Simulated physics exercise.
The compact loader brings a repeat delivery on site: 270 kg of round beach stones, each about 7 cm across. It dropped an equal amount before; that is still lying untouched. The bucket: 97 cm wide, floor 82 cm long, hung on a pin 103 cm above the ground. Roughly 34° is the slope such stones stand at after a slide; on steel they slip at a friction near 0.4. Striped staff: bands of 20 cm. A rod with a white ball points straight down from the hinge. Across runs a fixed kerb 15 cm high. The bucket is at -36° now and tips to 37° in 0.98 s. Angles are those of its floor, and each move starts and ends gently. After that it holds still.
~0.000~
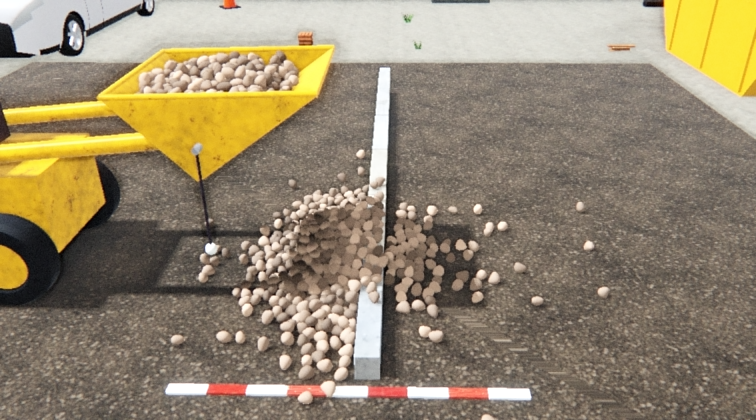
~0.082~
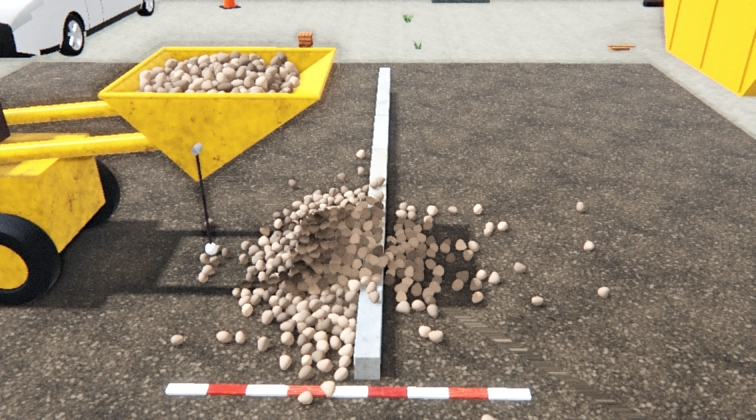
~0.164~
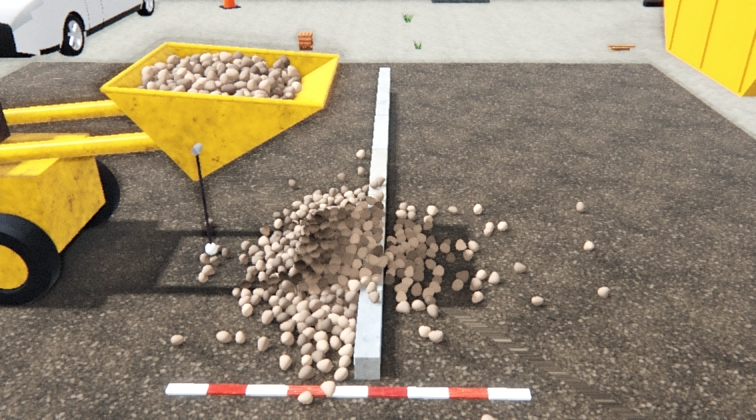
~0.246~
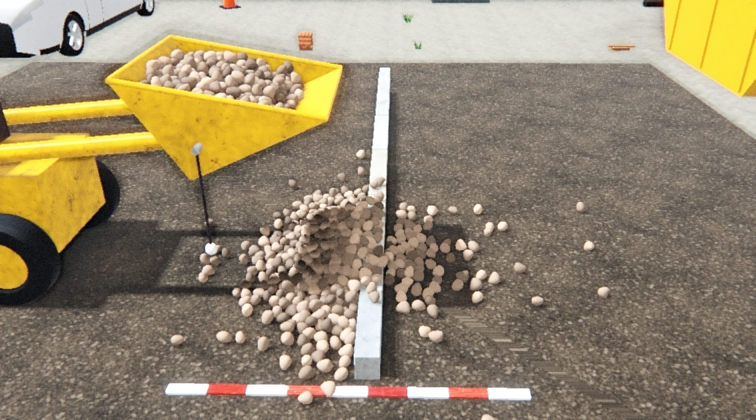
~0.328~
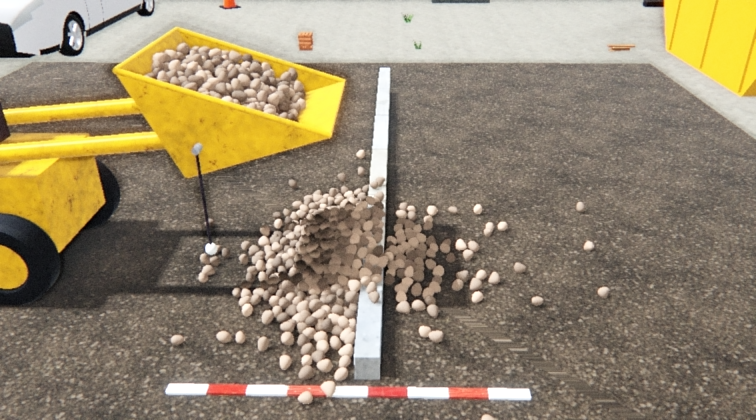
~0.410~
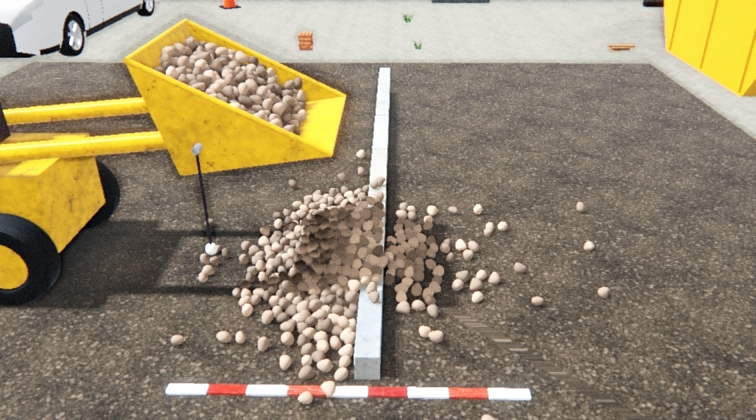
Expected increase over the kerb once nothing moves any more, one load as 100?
About 53 in every hundred.
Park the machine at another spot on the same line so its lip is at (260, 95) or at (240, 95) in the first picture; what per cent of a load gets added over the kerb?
About 10 and 5 per cent.
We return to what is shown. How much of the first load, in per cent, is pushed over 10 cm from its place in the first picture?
Roughly 15 percent.
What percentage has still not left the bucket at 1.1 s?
Estimate: 60 % remaining inside, roughly.
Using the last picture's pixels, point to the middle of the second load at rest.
(374, 250).
After 0.7 s the floor is at 26°; in per cent of one load, 100 in the bucket, 86 on this side of the kerb, 14 over the kerb; the foremost stones are at (538, 248).
After 1.1 s the floor is at 37°; in per cent of one load, 61 in the bucket, 125 on this side of the kerb, 14 over the kerb; the foremost stones are at (538, 248).
After 1.4 s the floor is at 37°; in per cent of one load, 10 in the bucket, 147 on this side of the kerb, 42 over the kerb; the foremost stones are at (538, 248).
After 3.8 s the floor is at 37°; in per cent of one load, 0 in the bucket, 133 on this side of the kerb, 67 over the kerb; the foremost stones are at (569, 240). Net gain over the kerb, 53.
